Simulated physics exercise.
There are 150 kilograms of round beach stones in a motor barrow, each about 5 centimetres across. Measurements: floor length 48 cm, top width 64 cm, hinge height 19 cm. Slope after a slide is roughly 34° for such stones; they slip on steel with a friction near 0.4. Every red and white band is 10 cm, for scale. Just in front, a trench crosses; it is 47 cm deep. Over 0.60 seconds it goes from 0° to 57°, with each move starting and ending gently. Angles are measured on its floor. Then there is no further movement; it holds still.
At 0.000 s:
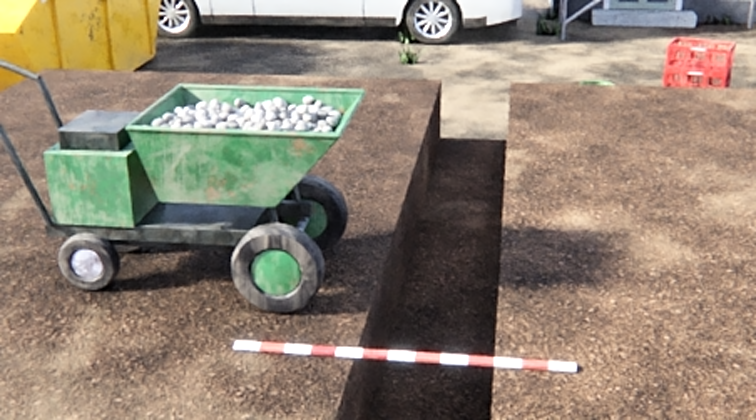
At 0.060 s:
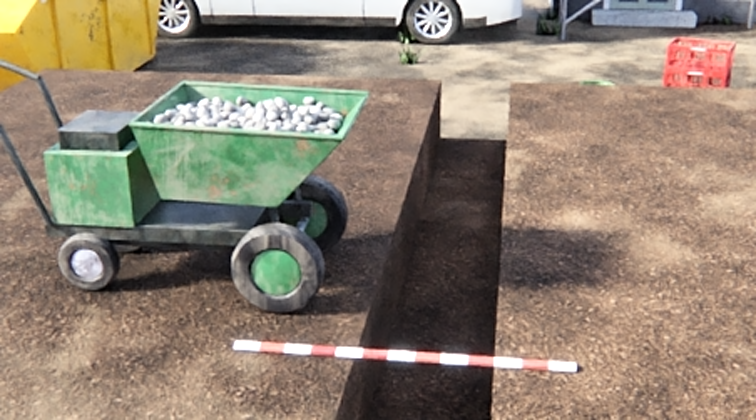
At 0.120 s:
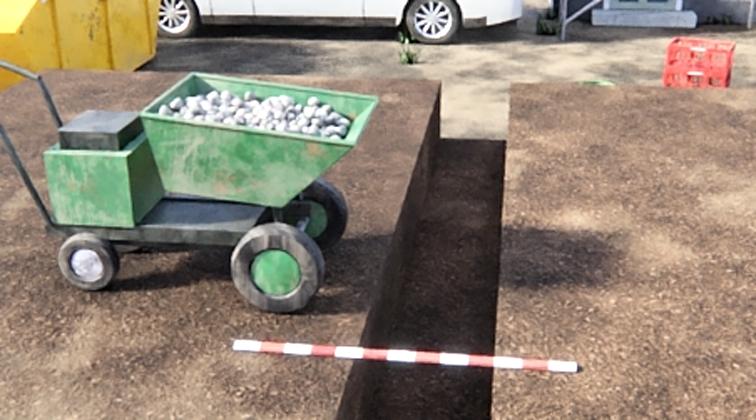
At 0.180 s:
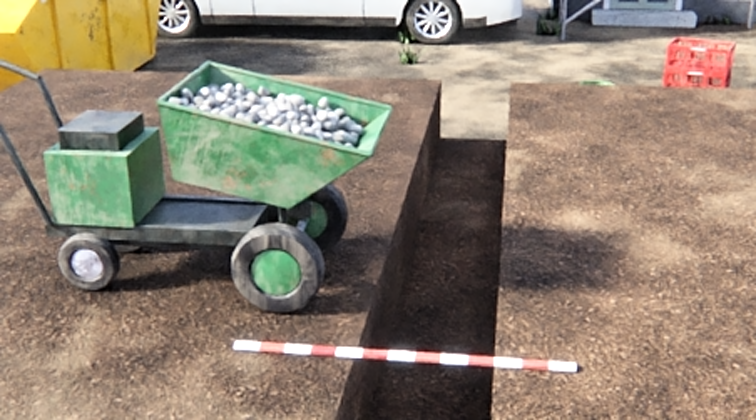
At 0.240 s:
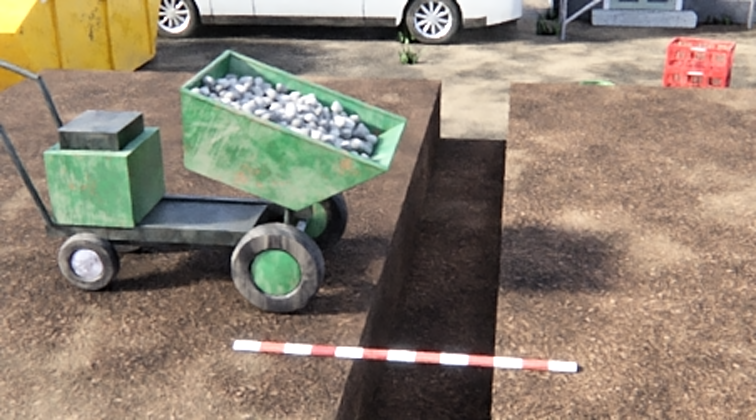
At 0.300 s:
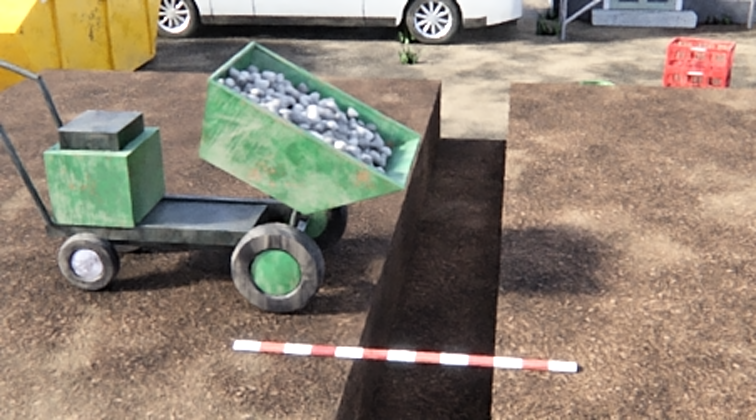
A green skip loaded with grey stones tilts steadily toward the right on a parked wheeled cart.
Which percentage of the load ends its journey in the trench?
Roughly 49 per cent.
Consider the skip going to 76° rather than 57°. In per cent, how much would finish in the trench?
About 65%.
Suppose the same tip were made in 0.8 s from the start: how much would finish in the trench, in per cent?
With that timing, about 55 per cent.
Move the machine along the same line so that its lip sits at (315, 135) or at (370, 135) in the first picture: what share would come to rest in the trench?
First spot about 60, second spot about 30 per cent.
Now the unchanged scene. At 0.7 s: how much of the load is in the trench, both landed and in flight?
Around 10 per cent of it, at that instant.
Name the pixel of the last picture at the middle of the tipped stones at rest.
Near (490, 358).
After 0.4 s the floor is at 48°; 100 % in the skip; the foremost stones are at (414, 208).
After 0.7 s the floor is at 57°; 87 % in the skip, 12 % in the trench, 1 % past the trench; the foremost stones are at (505, 277).
After 1.0 s the floor is at 57°; 43 % in the skip, 21 % in the trench, 36 % past the trench; the foremost stones are at (659, 303).
After 3.0 s the floor is at 57°; 12 % in the skip, 49 % in the trench, 39 % past the trench; the foremost stones are past the picture's edge.
